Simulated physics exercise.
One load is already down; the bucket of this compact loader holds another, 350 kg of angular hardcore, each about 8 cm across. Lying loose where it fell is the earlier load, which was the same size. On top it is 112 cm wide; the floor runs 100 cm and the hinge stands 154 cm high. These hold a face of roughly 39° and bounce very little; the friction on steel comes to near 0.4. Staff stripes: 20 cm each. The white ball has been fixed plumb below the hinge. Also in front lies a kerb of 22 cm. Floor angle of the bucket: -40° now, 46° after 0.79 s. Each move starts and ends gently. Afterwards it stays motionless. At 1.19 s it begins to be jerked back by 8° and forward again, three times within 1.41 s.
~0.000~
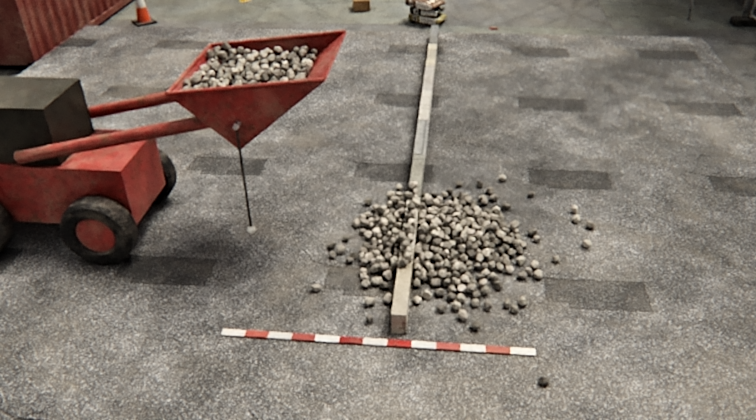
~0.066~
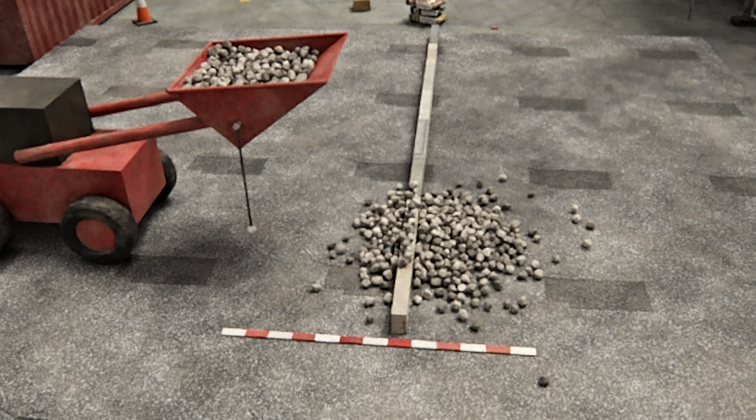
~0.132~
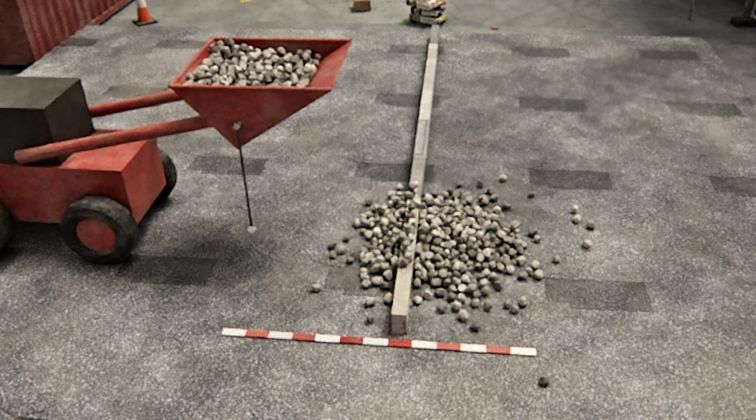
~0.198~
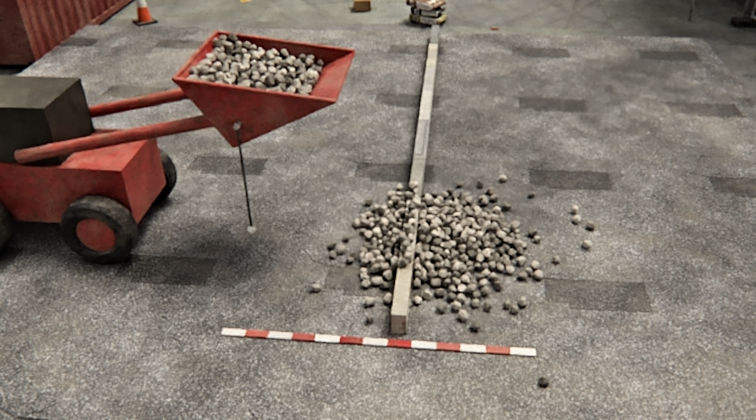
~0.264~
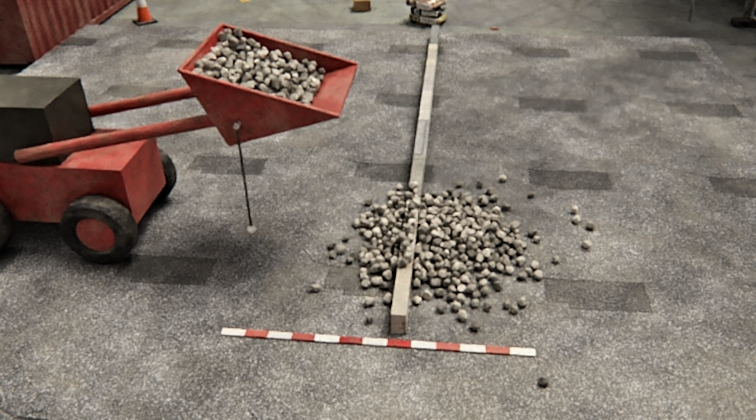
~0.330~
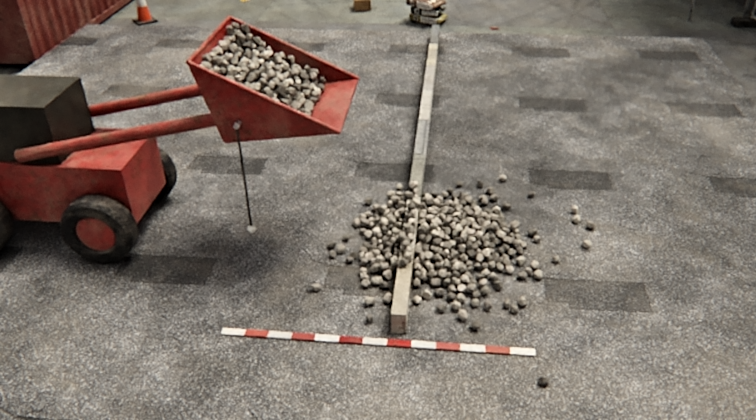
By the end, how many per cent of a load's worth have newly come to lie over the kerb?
About 2 per cent have newly come to lie there.
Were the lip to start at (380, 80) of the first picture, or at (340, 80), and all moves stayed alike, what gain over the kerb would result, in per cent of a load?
About 45 and 5 per cent.
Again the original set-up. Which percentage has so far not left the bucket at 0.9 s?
Close to 85 per cent of the load.
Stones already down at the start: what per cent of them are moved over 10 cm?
I'd say roughly 0 per cent of them.
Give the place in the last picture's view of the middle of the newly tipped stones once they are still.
Around (367, 229) in the last picture.
After 0.6 s the floor is at 32°; in per cent of one load, 100 in the bucket, 26 on this side of the kerb, 74 over the kerb; the foremost stones are at (562, 232).
After 0.9 s the floor is at 46°; in per cent of one load, 86 in the bucket, 40 on this side of the kerb, 74 over the kerb; the foremost stones are at (562, 232).
After 3.0 s the floor is at 46°; in per cent of one load, 0 in the bucket, 124 on this side of the kerb, 76 over the kerb; the foremost stones are at (561, 227).
After 5.8 s the floor is at 46°; in per cent of one load, 0 in the bucket, 124 on this side of the kerb, 76 over the kerb; the foremost stones are at (561, 227). Net gain over the kerb, 2.
